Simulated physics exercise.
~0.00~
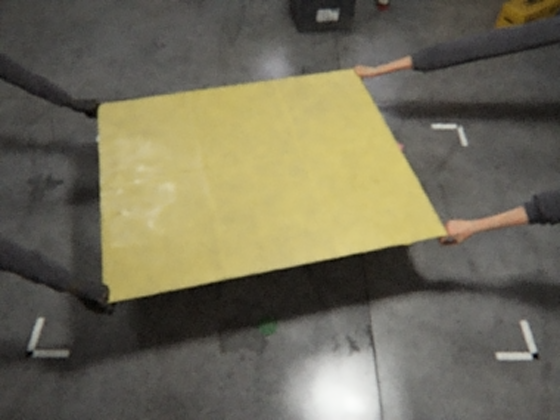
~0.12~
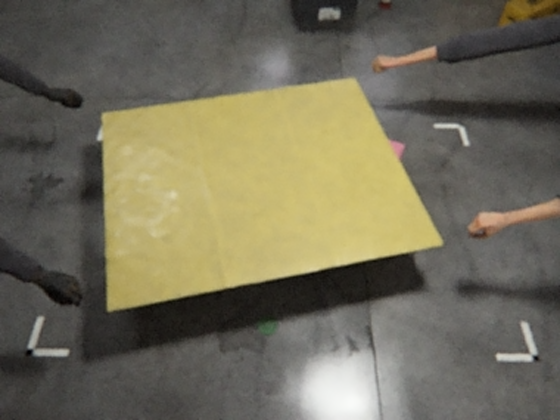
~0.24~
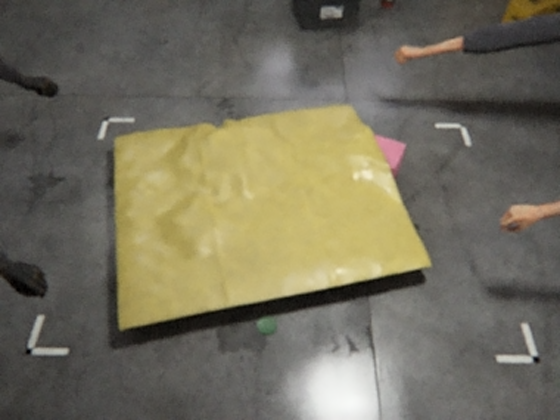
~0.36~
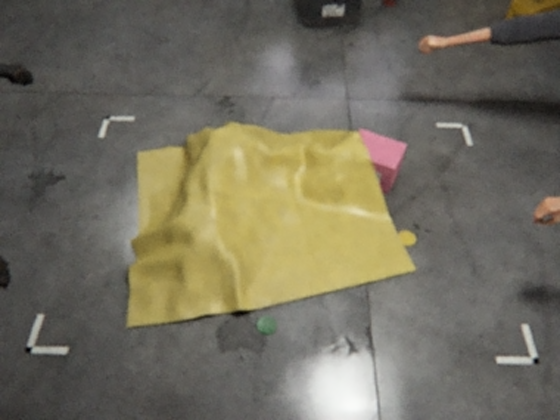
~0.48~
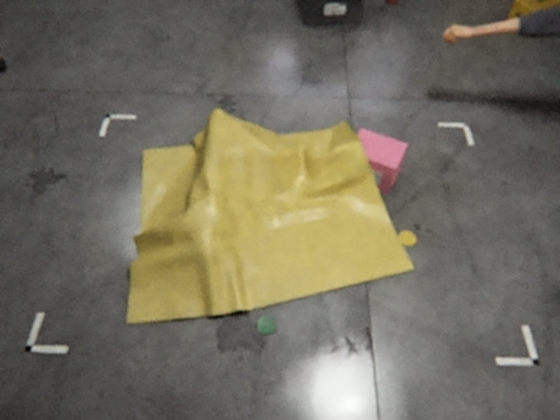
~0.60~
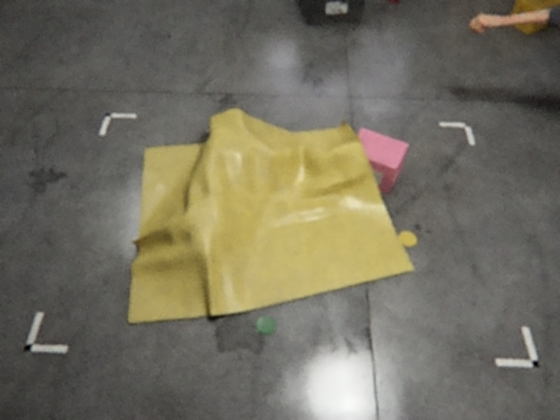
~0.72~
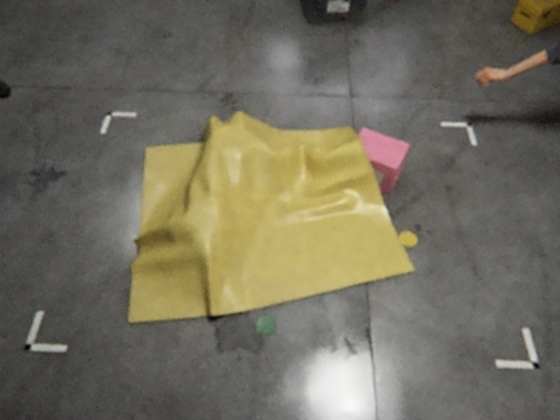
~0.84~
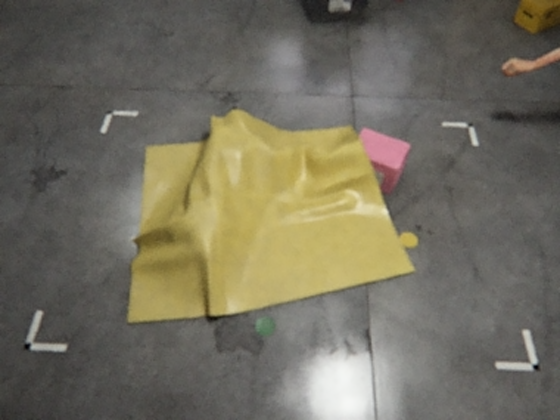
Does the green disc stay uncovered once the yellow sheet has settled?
Yes, the green disc still shows on the floor just past the sheet's near edge.
